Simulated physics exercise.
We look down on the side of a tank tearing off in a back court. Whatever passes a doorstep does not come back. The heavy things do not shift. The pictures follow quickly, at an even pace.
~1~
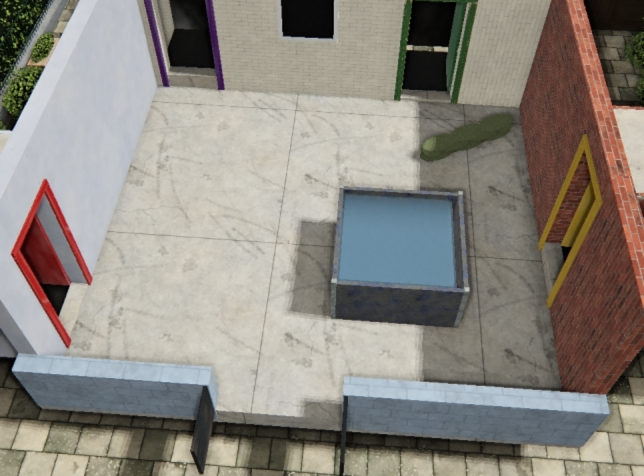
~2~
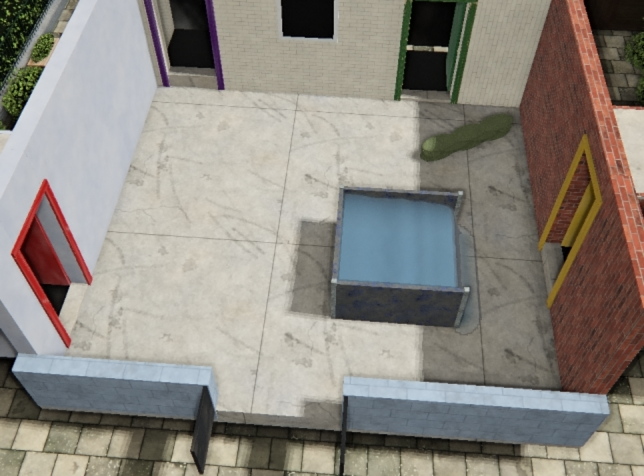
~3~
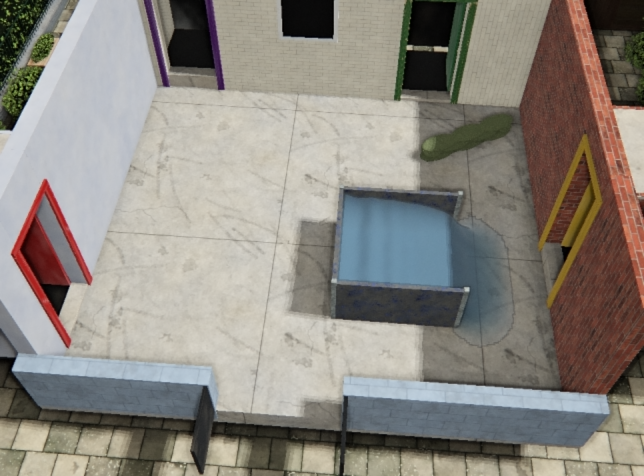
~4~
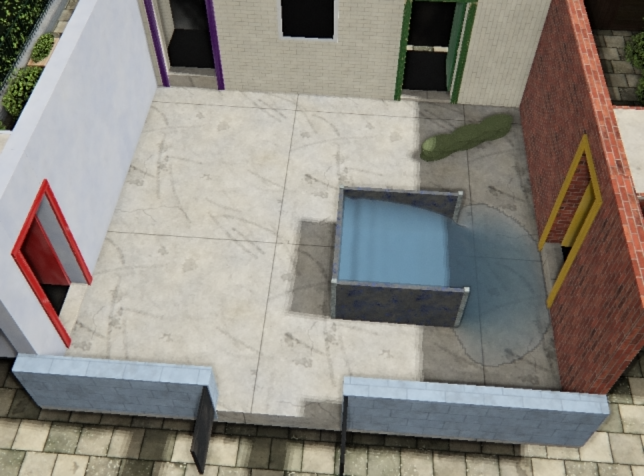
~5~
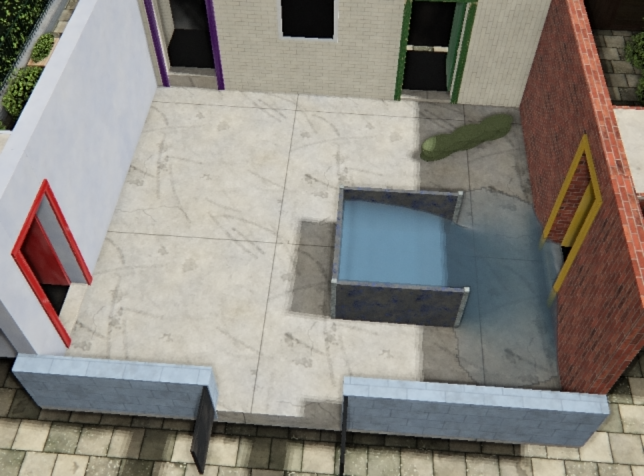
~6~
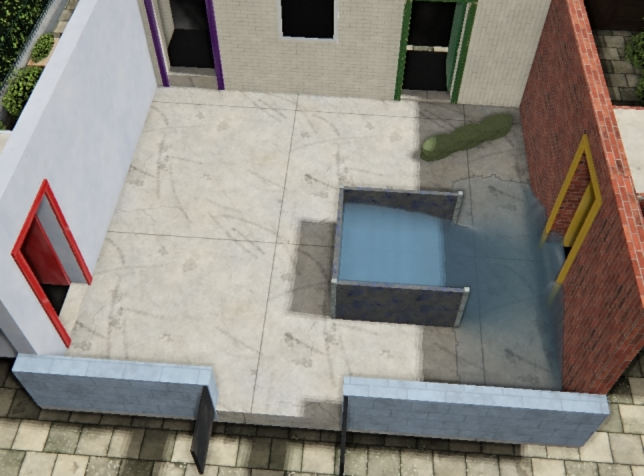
The clip opens on a square tank of still blue water in a paved court, with a brick wall and yellow-edged doorway to its right. The tank's right side gives way and water pours out across the paving, fanning wider until it reaches the brick wall and spreads along its base.
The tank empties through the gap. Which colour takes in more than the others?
Most goes in at the yellow door.
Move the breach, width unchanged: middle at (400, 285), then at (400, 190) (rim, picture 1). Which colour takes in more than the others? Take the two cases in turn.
First the door marked red, then the green-painted one.
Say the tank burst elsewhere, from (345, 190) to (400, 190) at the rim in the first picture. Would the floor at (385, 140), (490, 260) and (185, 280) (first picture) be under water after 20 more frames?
One after the other: Awash, not flooded, not flooded.
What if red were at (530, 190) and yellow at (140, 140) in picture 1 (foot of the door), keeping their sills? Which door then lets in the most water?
I say the door marked red.
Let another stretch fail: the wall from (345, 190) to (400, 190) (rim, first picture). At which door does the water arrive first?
It is the green-painted one.
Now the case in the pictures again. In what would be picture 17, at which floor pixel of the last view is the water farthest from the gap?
Around (514, 113).
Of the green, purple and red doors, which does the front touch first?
First comes the green one.
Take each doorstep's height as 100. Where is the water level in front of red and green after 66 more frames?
In turn 70 and 30 per cent.
A moment on, water covers 15 % of the floor; green door not reached, red door not reached, yellow door a lot in, purple door not reached.
Next, water covers 25 % of the floor; green door not reached, red door not reached, yellow door a lot in, purple door not reached.
Then, water covers 55 % of the floor; green door wet at the sill, nothing in, red door not reached, yellow door a lot in, purple door not reached.
Later, water covers 90 % of the floor; green door wet at the sill, nothing in, red door some in, yellow door a lot in, purple door wet at the sill, nothing in.
In the end, water covers 95 % of the floor; green door wet at the sill, nothing in, red door some in, yellow door a lot in, purple door wet at the sill, nothing in; the yellow door has let in the most.
